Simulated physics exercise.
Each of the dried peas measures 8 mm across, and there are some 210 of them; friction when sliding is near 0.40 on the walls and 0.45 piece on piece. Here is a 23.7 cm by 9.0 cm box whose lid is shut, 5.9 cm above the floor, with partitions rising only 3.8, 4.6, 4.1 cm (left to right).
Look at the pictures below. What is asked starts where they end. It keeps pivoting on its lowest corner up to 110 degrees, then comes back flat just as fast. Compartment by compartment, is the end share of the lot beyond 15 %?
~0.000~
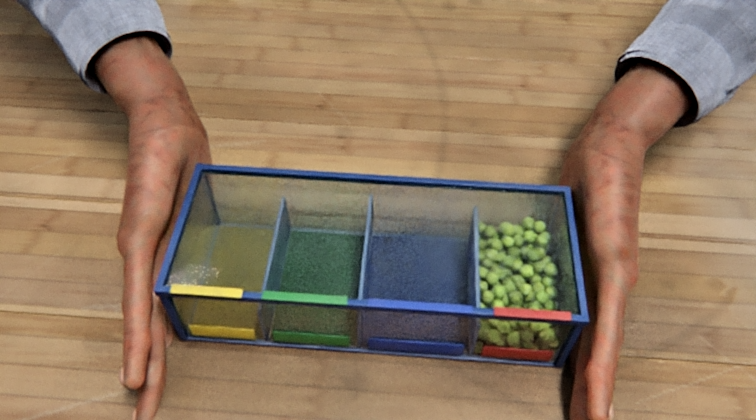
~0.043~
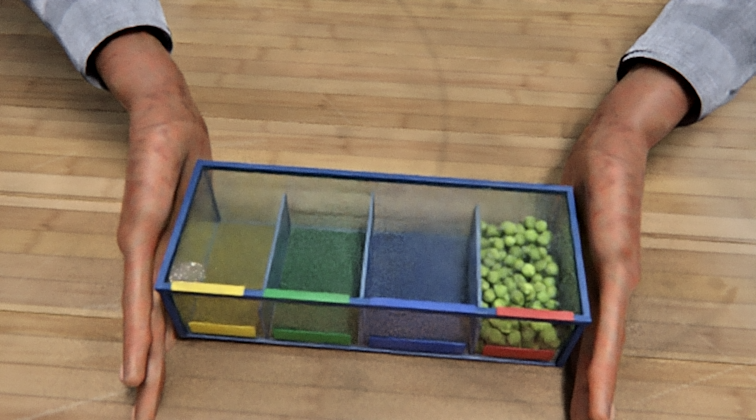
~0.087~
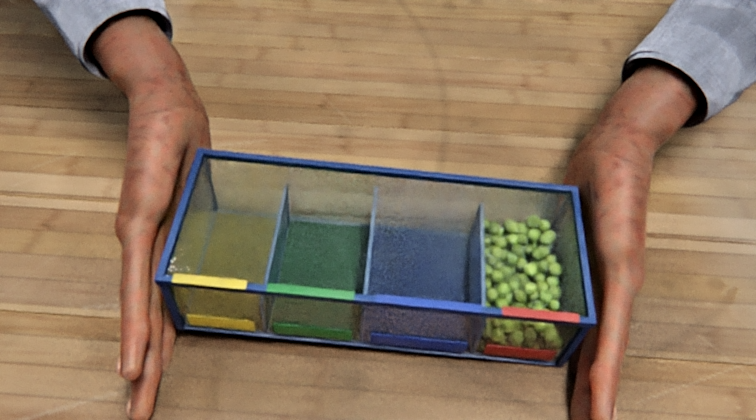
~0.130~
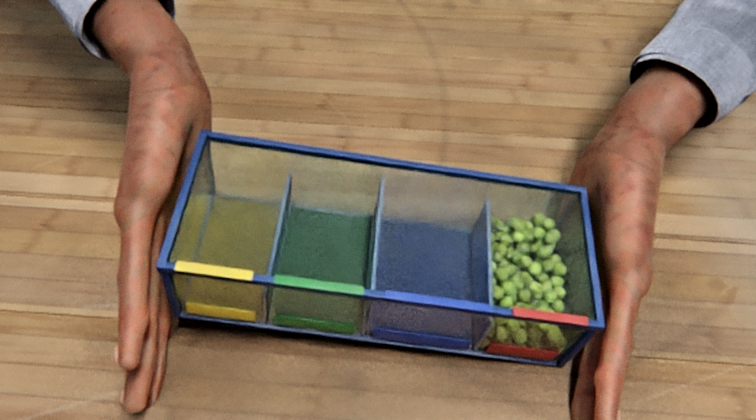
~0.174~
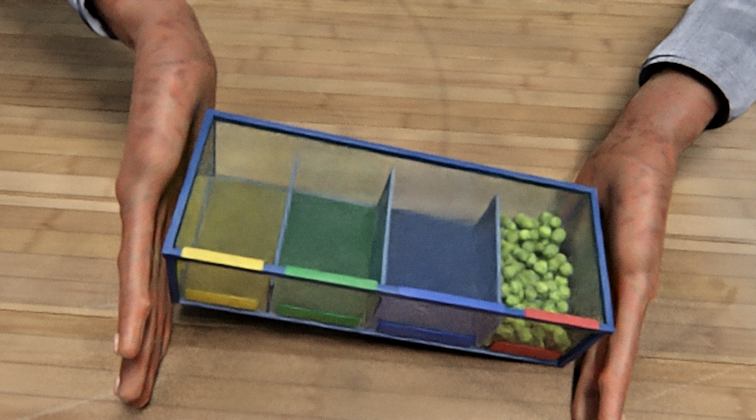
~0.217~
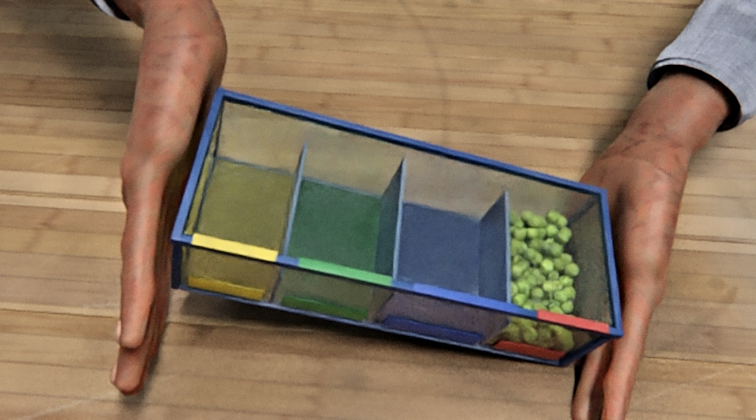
Red: Beyond; blue: Not beyond; green: Not beyond; yellow: Not beyond.
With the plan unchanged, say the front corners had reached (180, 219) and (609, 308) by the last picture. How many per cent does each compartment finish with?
Red 100 %; blue 0 %; green 0 %; yellow 0 %.
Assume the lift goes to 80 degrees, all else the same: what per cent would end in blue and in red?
Then: Blue 0, red 100.
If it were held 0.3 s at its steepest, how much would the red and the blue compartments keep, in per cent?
You'd end up with red at 100 per cent and blue at 0 per cent.
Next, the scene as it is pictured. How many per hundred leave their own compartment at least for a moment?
Roughly 0 %.
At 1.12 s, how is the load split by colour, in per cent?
Red 100; blue 0; green 0; yellow 0.
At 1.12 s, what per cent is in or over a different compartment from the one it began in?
About 0 percent.
After 1.12 s, tilt 110 degrees; red 100 %.
After 1.72 s, tilt 49 degrees; red 100 %.
After 2.37 s, tilt 0 degrees; red 100 %.
By 2.8 s all is still; red 100 %, blue 0 %, green 0 %, yellow 0 %.
